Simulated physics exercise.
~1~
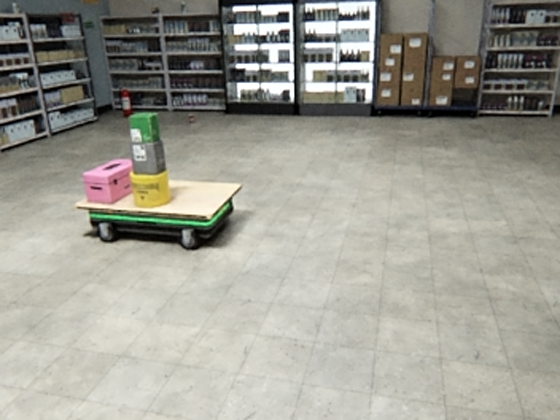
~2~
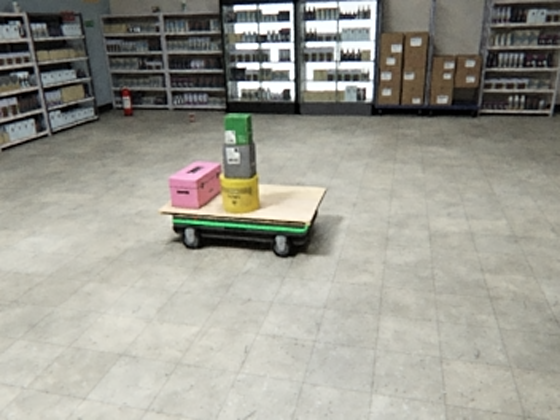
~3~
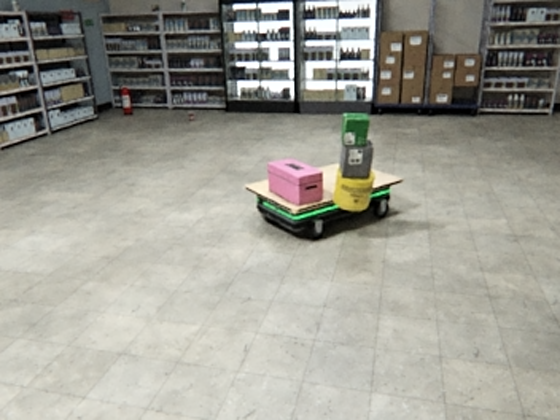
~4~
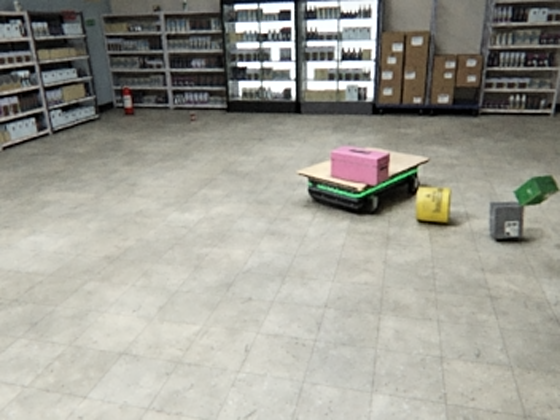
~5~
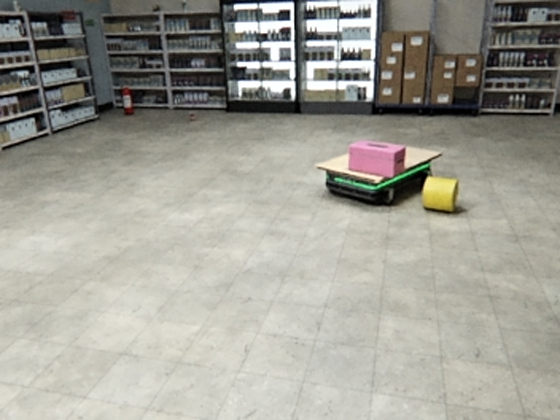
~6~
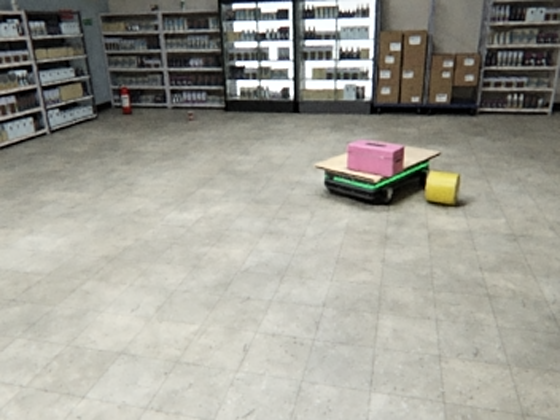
In the video, a flat cart carrying a pink toolbox and a yellow pail stacked with a grey box and green parcel rolls right and turns away. The stack tips off the right side, the box and parcel tumble from view, and the cart stops with the toolbox aboard beside the pail.
